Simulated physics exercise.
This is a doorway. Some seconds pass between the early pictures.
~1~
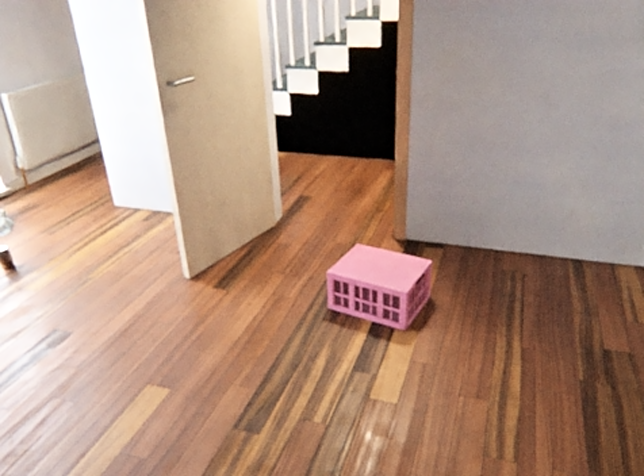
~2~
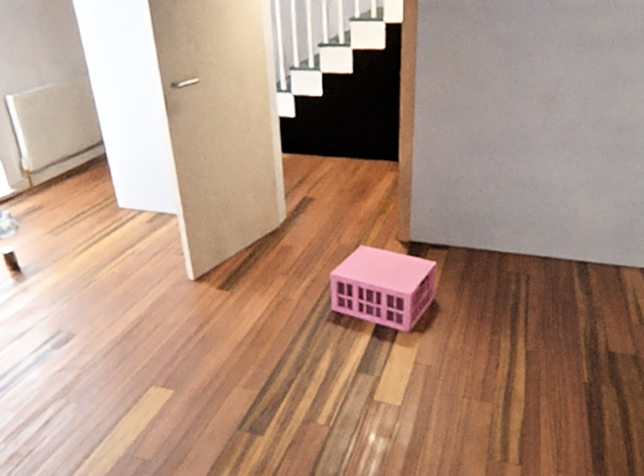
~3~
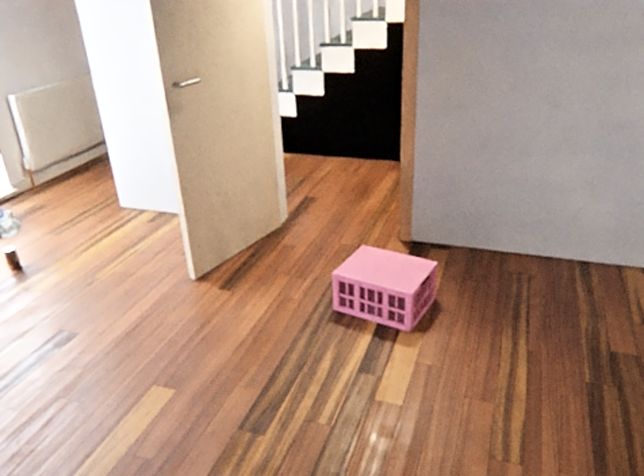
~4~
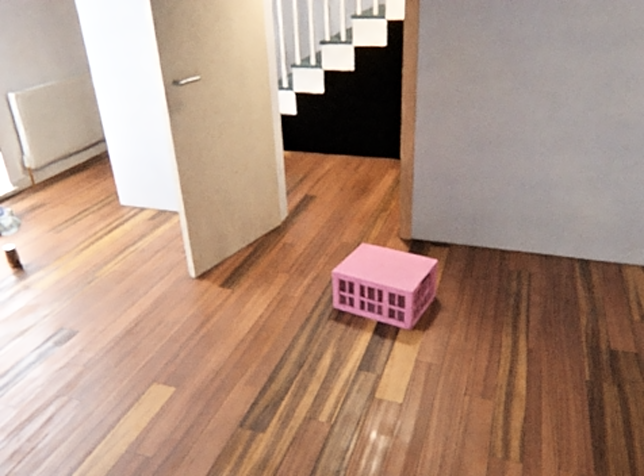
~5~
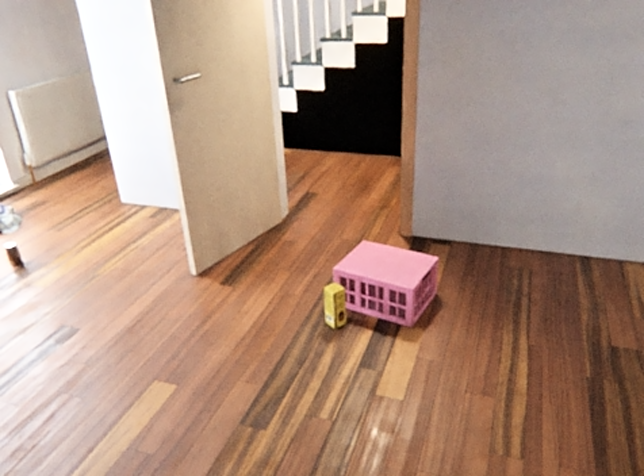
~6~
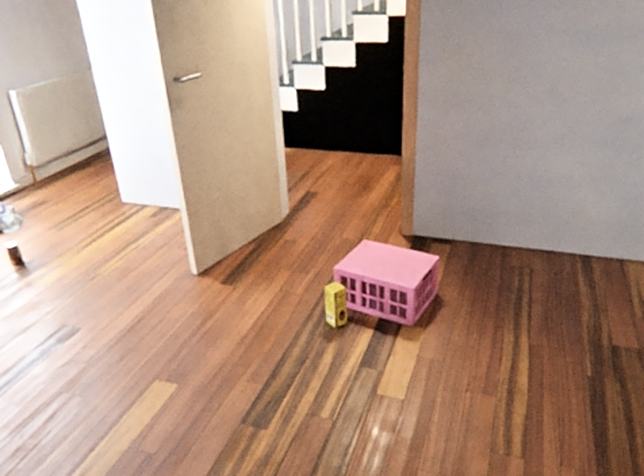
A pink crate with grid-like openings sits on a reddish-brown wooden floor, seen from above in a room with a wide-open pale door, white stair rails beyond it and a grey wall at right. The camera shifts very slightly, while the door and crate stay essentially still. A small yellow carton then appears upright against the crate's left side, with nobody seen placing it, and stays there.
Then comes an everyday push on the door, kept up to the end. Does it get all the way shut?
In the end the door shuts.
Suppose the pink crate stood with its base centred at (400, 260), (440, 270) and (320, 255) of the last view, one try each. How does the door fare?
First try: It is blocked; second try: It reaches the frame; third try: It stops short.
Then, 0.80 s past the last view, door at 84°.
Then, 1.50 s past the last view, door at 48°.
Then, 2.10 s past the last view, door at 15°.
Finally, door at 0°; both still in place. Final places as the last picture's camera would see them, yellow carton near (336, 305).
